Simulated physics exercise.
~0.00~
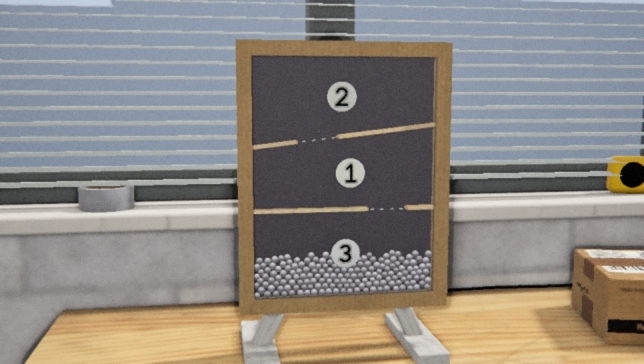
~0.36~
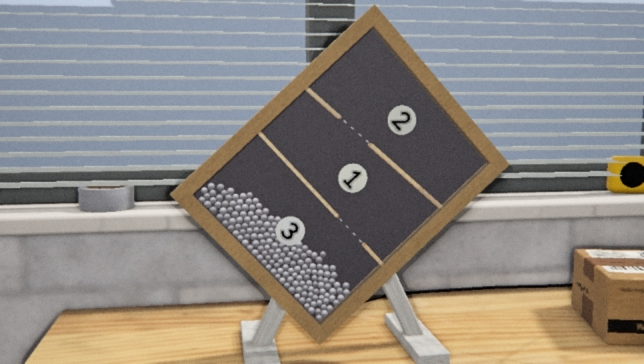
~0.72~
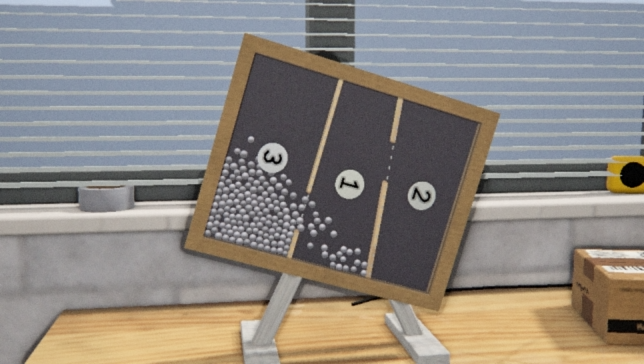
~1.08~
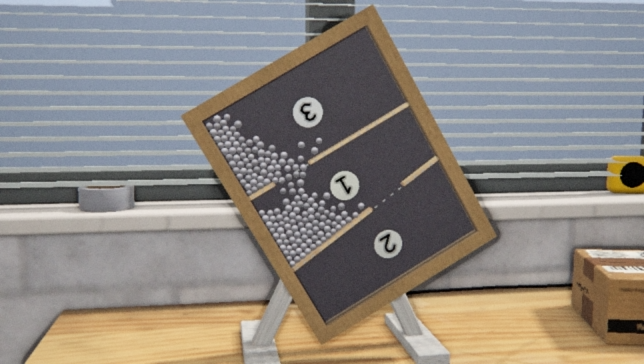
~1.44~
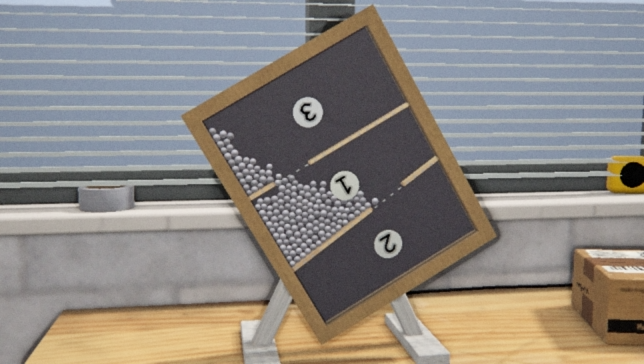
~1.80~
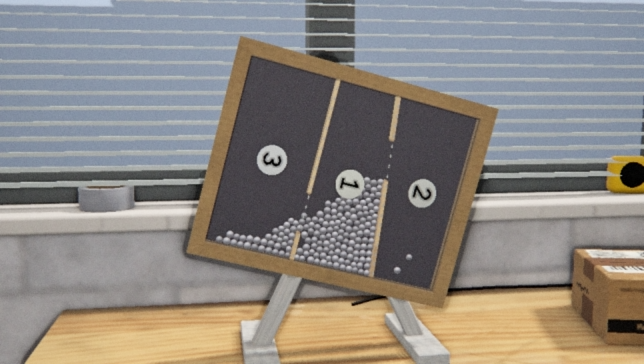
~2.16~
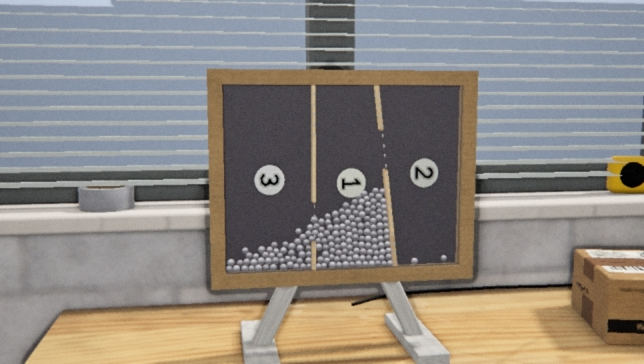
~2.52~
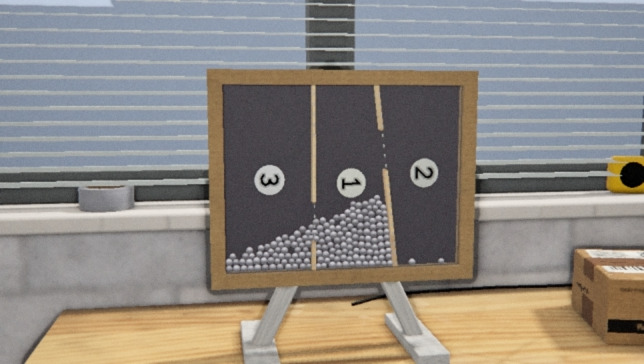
On a wooden table, a framed case turns clockwise, swings partway back, and its balls settle mostly in the middle chamber.
